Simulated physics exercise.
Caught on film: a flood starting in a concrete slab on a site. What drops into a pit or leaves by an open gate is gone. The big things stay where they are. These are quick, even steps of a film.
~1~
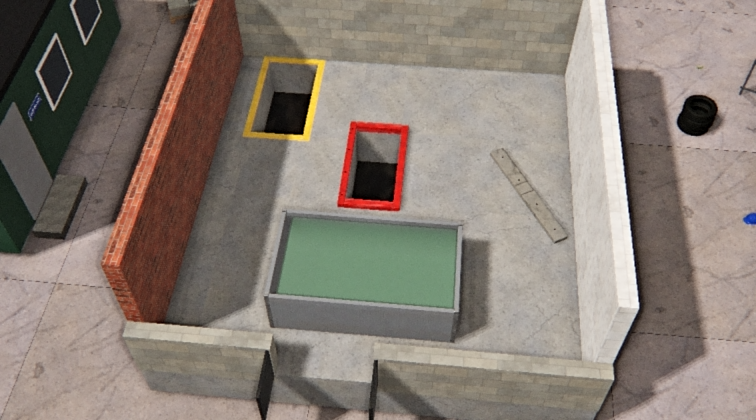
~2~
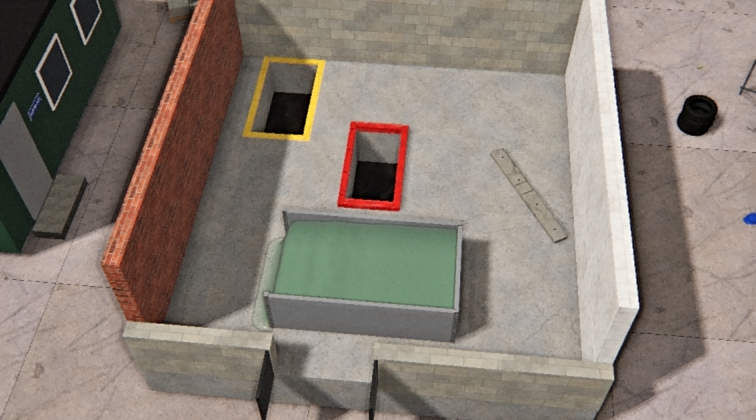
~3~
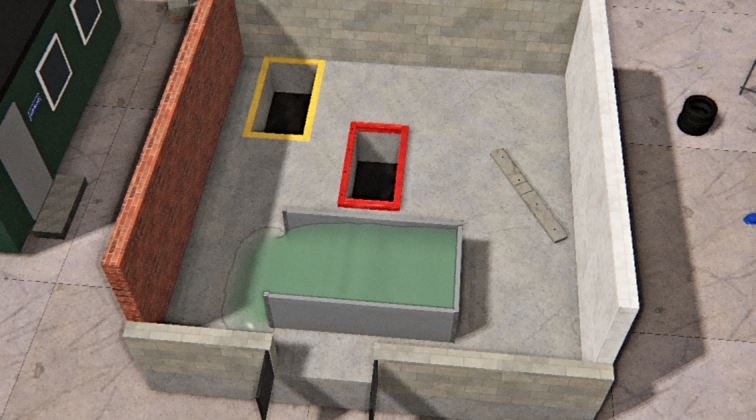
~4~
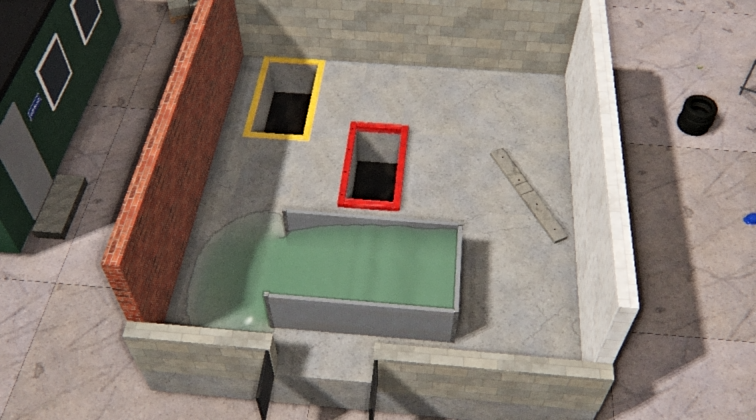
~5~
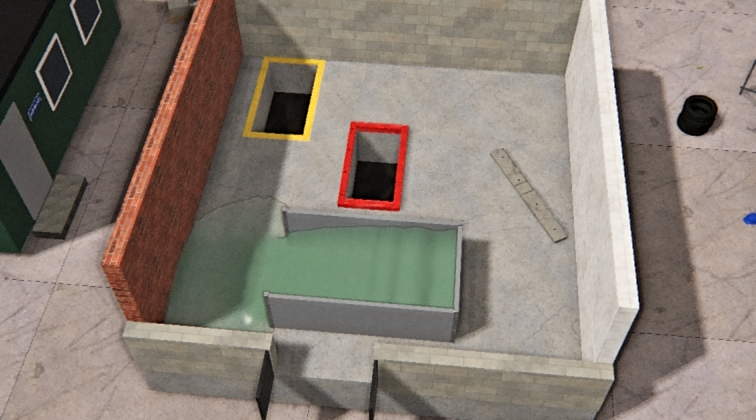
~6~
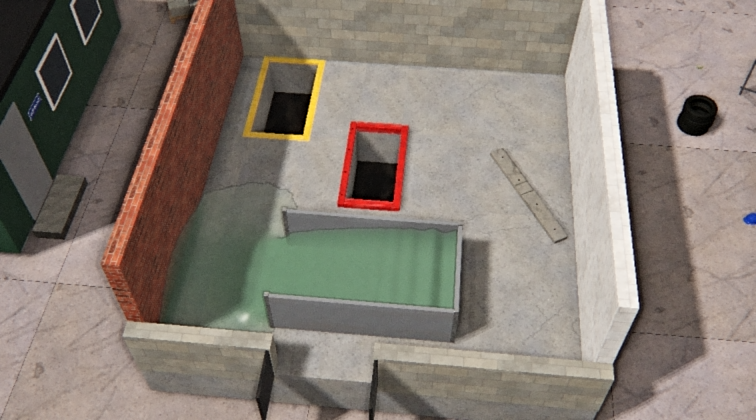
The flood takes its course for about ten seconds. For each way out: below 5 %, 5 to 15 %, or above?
The gate takes from 5 to 15 %; the red pit takes under 5 %; the yellow pit takes over 15 %.
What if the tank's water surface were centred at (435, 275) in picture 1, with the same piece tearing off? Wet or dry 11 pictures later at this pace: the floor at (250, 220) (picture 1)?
At that place: Awash.
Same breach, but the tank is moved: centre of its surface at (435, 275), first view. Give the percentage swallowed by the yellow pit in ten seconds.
Roughly, in per cent: Yellow 50.
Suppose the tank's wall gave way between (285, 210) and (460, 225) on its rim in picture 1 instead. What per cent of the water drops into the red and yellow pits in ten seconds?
Roughly, in per cent: Red 20, yellow 35.
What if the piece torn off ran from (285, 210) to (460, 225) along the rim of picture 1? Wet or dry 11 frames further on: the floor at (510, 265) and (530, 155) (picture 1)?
In turn: No water, flooded.
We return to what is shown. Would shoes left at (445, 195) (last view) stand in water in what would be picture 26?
There: Clear.
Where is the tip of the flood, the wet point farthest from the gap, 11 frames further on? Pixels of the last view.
Roughly at (244, 58).
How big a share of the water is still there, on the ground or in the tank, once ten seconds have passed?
Near 44 in a hundred.
A moment on, water covers 15 % of the floor; the gate 0 %, the red pit 0 %, the yellow pit 0 %.
Next, water covers 25 % of the floor; the gate 0 %, the red pit 0 %, the yellow pit 2 %.
Then, water covers 40 % of the floor; the gate 2 %, the red pit 0 %, the yellow pit 14 %.
Later, water covers 70 % of the floor; the gate 7 %, the red pit 0 %, the yellow pit 33 %.
In the end, water covers 90 % of the floor; the gate 8 %, the red pit 0 %, the yellow pit 46 %.
